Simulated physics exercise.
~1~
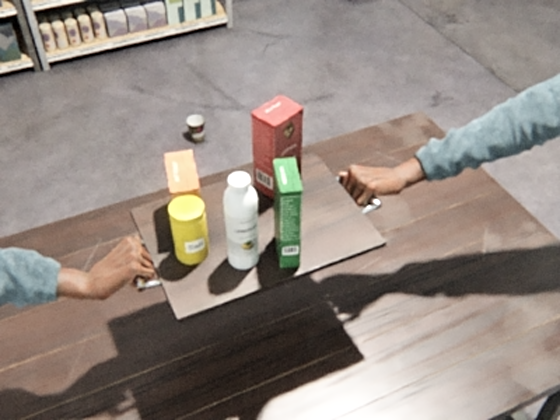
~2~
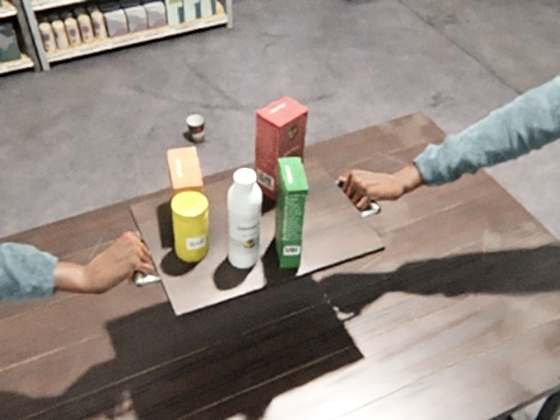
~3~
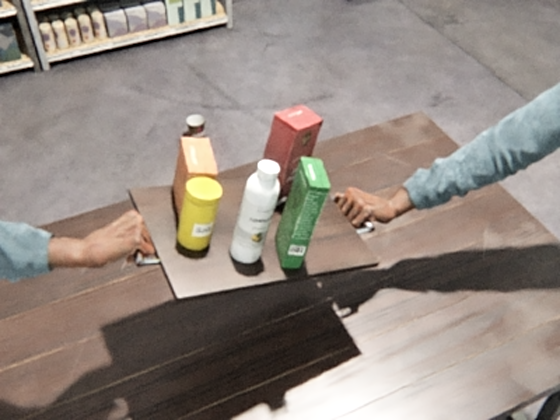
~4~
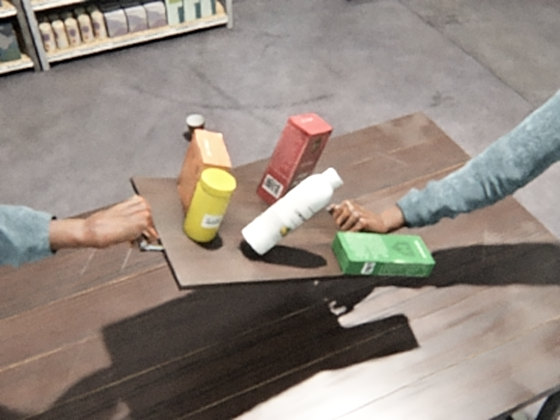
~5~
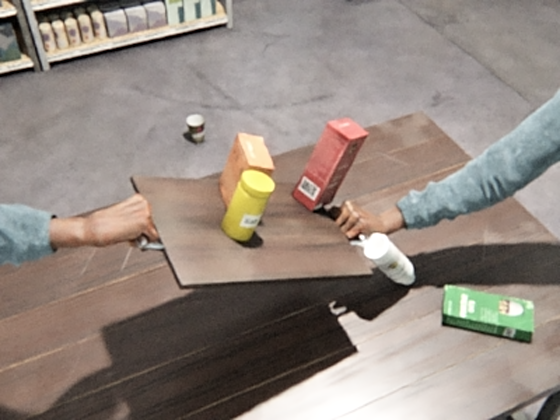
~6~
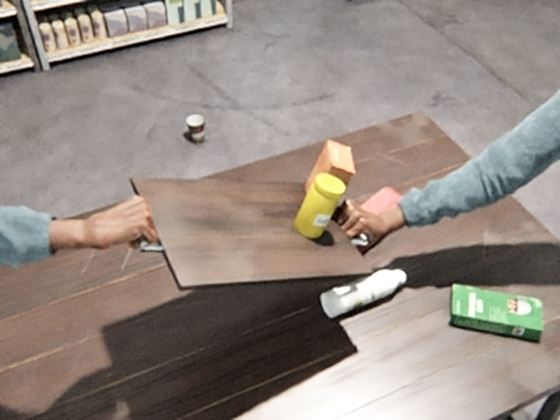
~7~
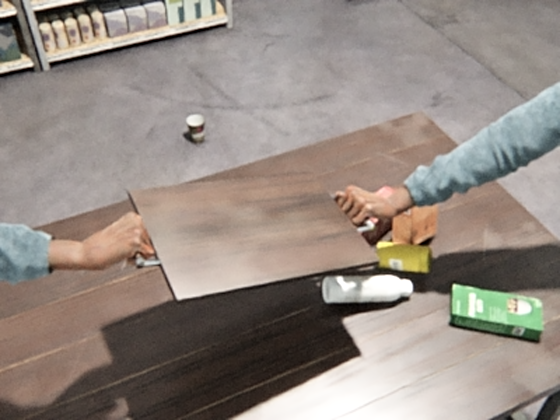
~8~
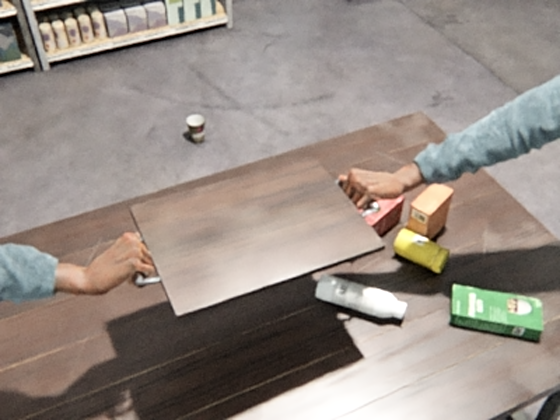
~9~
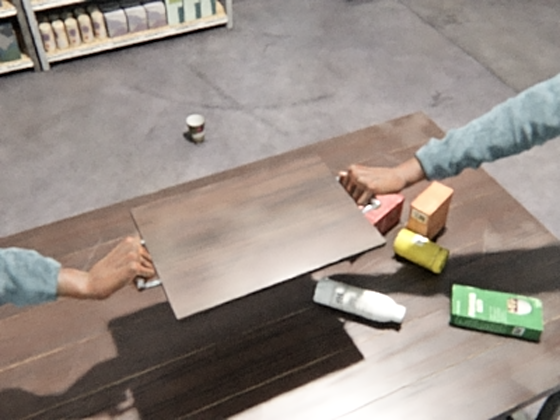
Tray tilting right in two hands, green packet then white bottle, red carton, yellow jar and orange packet dropping off, tray levelling empty.
